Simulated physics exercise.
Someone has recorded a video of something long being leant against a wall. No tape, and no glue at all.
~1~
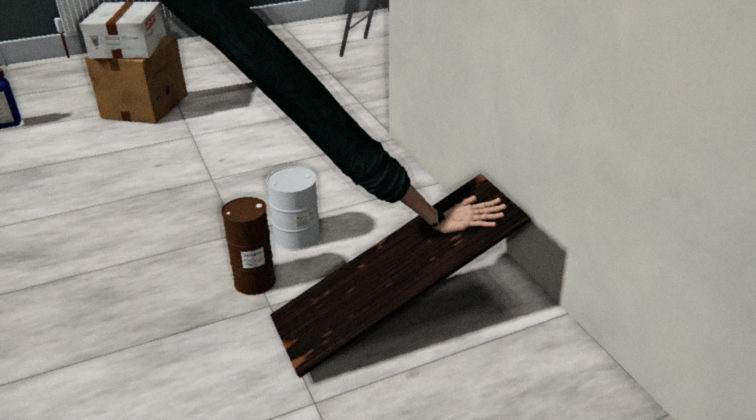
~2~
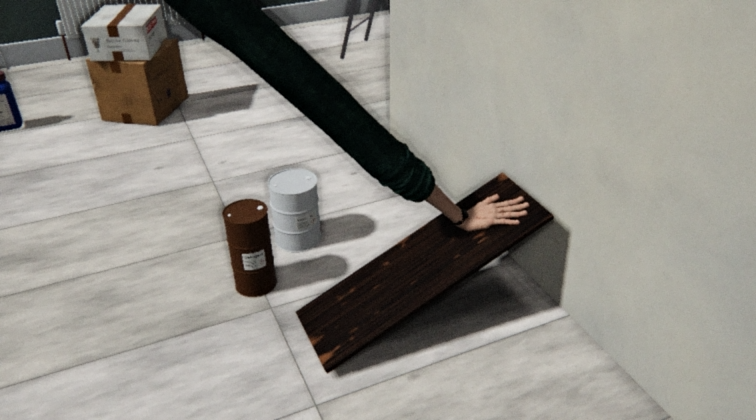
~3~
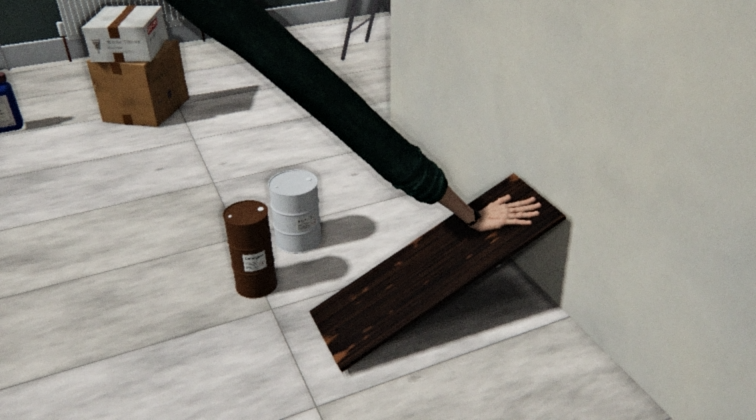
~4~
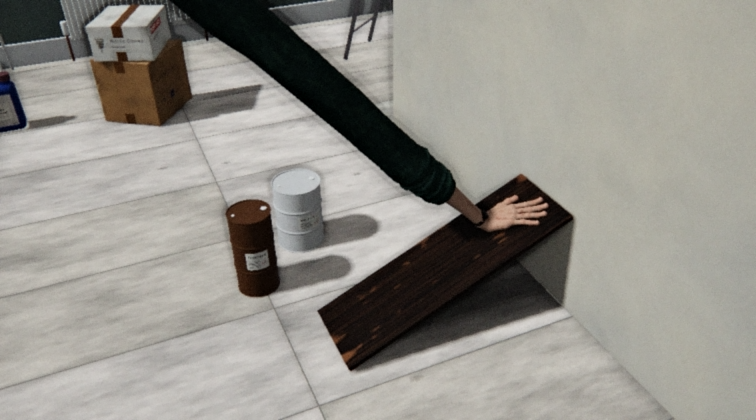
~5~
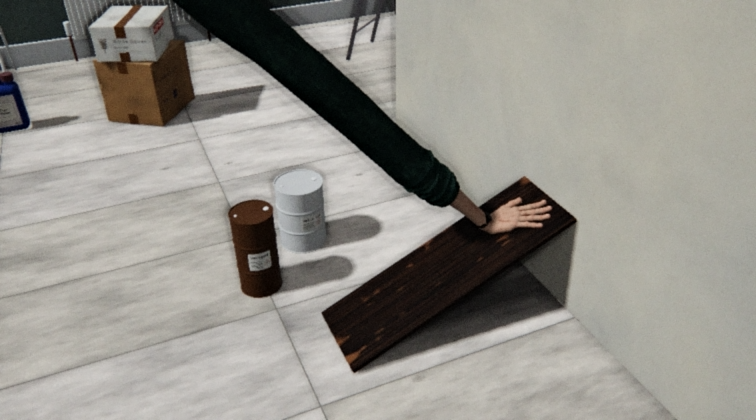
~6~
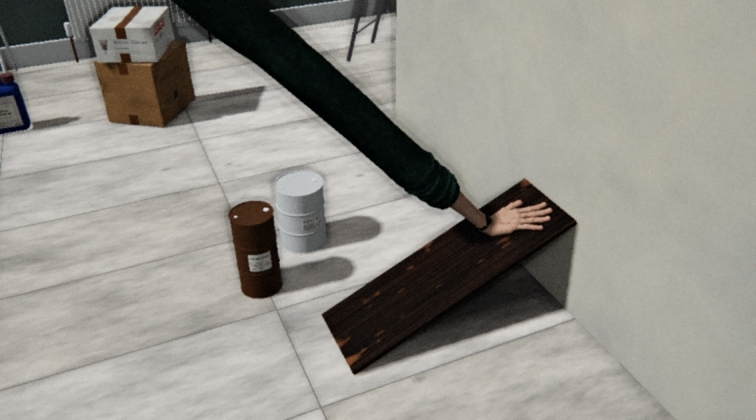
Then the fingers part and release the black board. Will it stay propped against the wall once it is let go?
No, it turns unstable.
Then, 0.30 s on from there, black board sunk by 11° near (437, 291).
Then, 0.40 s on from there, black board sunk by 24° near (433, 313).
Then, 0.60 s on from there, black board sunk by 24° near (432, 313).
In the end, moved from the start, black board; the other 2 unmoved. At the end, from the last picture's camera, black board near (432, 313). The board slides down.
